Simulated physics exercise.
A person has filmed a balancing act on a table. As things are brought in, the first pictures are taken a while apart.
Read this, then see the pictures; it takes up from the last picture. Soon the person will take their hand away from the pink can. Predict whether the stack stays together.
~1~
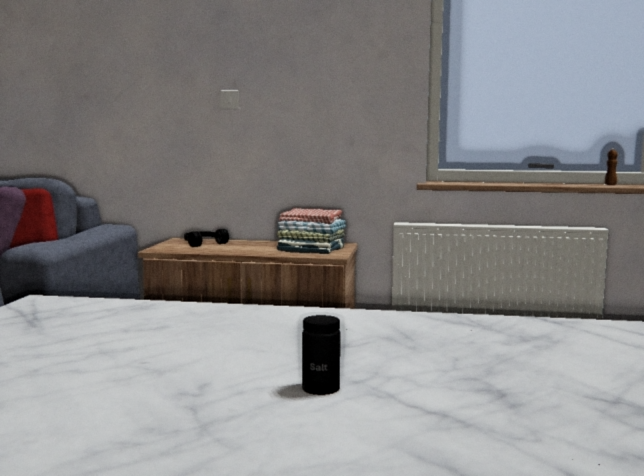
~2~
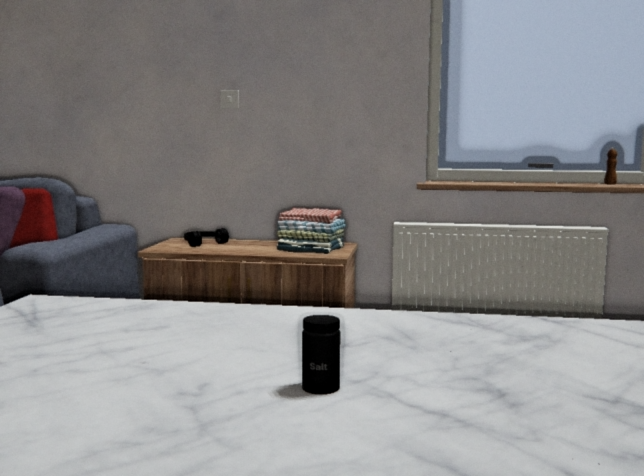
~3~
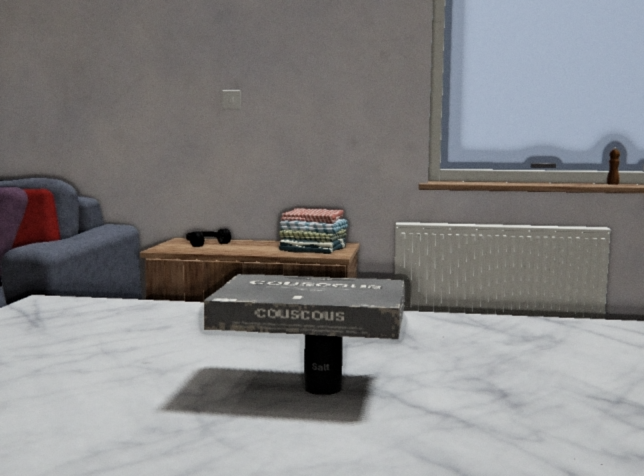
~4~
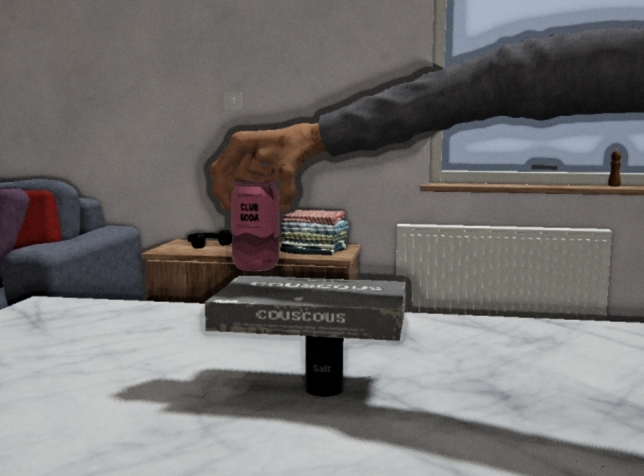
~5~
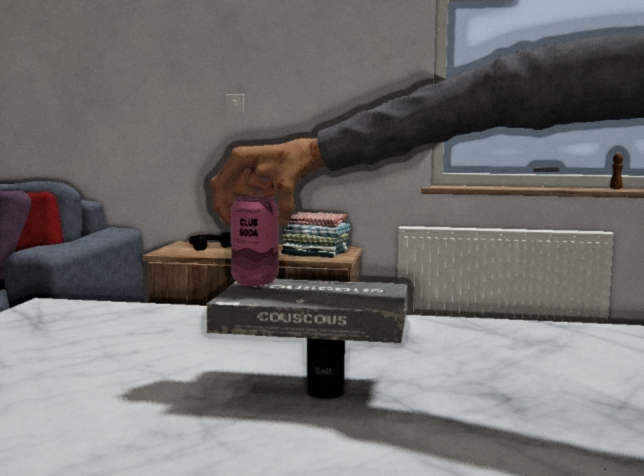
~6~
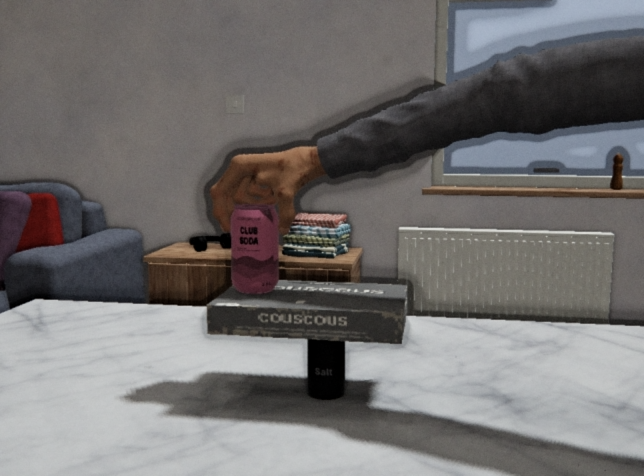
The tower does not remain standing.
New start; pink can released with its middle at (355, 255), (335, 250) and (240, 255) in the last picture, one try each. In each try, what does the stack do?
So, first it stays steady, next it stays steady, and last it tips over.
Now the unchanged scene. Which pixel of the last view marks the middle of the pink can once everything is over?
End position in the final view: Approximately (155, 368).
Then, 0.40 s after the last picture, pink can now fallen; grey packet tipped 65° from how it was.
Then, 0.90 s after the last picture, grey packet now fallen; black shaker on its side.
At rest, fallen, grey packet and pink can; tipped over in the stack, black shaker. Seen from the same camera at the end, pink can near (156, 368). The stack comes apart.
